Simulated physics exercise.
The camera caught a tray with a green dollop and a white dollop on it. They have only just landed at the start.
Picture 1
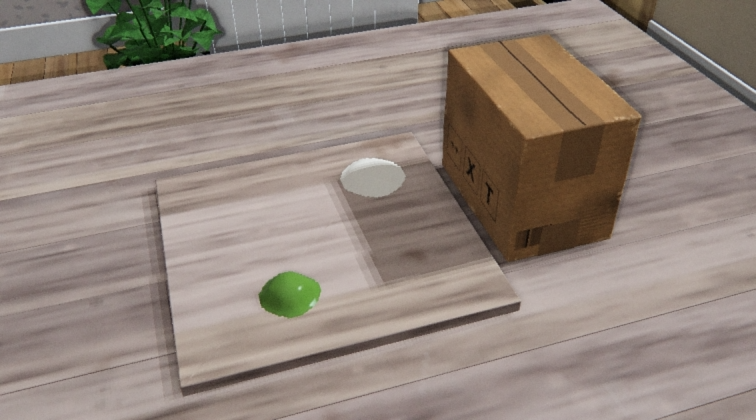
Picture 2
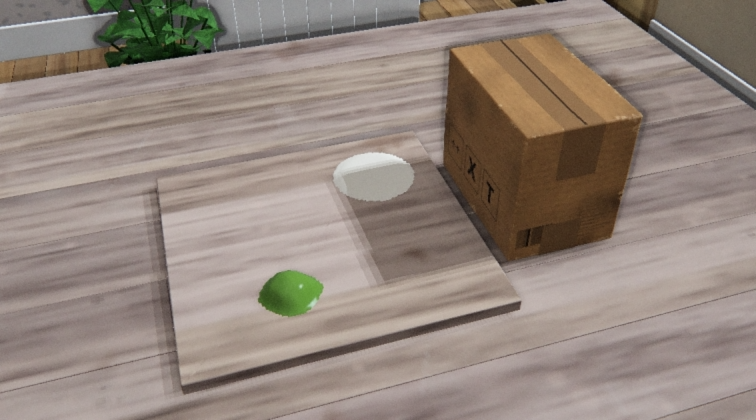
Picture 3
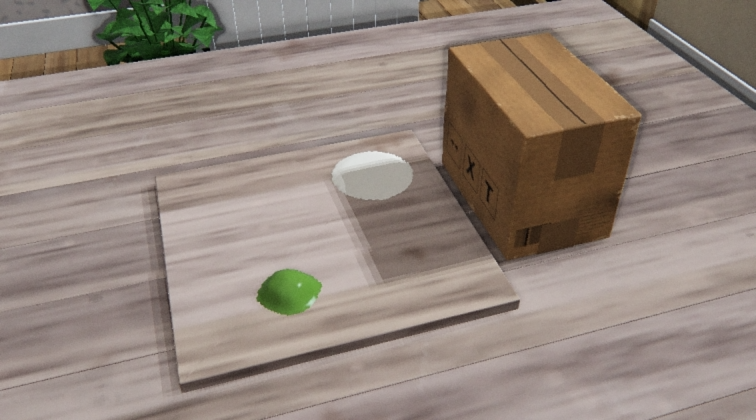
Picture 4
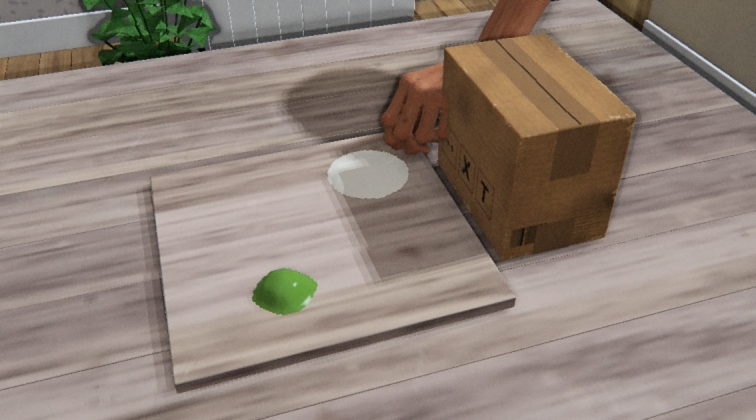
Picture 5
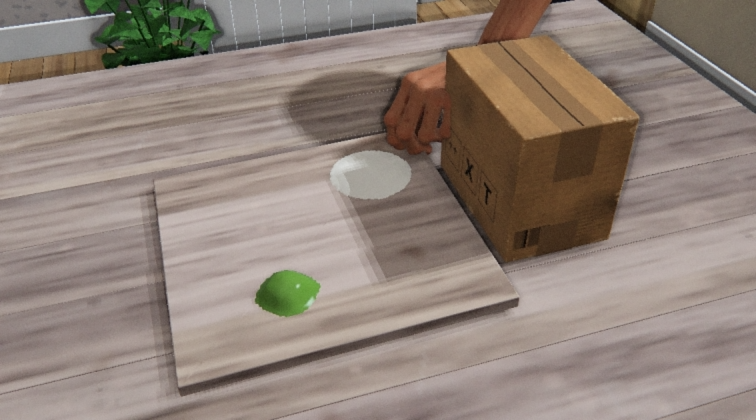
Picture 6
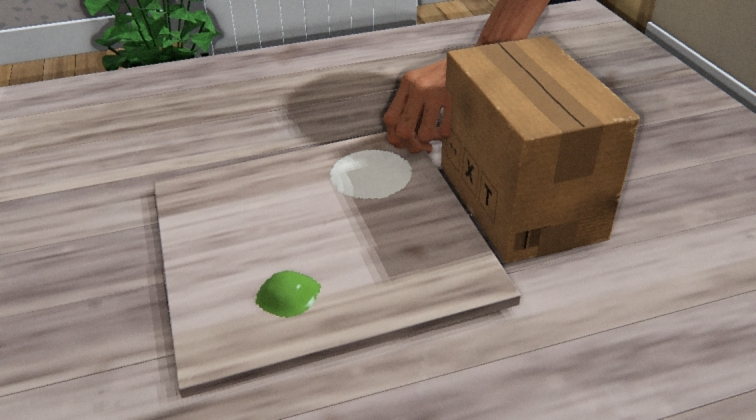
A square wooden tray lies on a pale wood-grained tabletop, seen from above at an angle, with a leafy green plant beyond the table's far edge. A glossy green mound sits near the tray's front, a flat white dollop toward its back, and a brown cardboard box stands at right. The white patch spreads slightly, then a hand appears behind the box at the tray's far end, while the tray barely moves.
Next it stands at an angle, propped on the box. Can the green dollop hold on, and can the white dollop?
So: The green dollop, it is held back; the white dollop, it is held back.
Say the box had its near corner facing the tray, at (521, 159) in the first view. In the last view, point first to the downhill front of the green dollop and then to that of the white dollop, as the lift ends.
(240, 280), (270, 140).
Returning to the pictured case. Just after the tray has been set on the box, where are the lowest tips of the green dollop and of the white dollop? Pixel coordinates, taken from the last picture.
Around (231, 273) for the first and around (254, 142) for the second.
Shortly, slope about 33°; the green dollop has not moved; the white dollop has crept a little.
Then, the green dollop has not moved; the white dollop has crept down a long way.
At the finish, slope about 33°; the green dollop has not moved; the white dollop has crept down a long way.
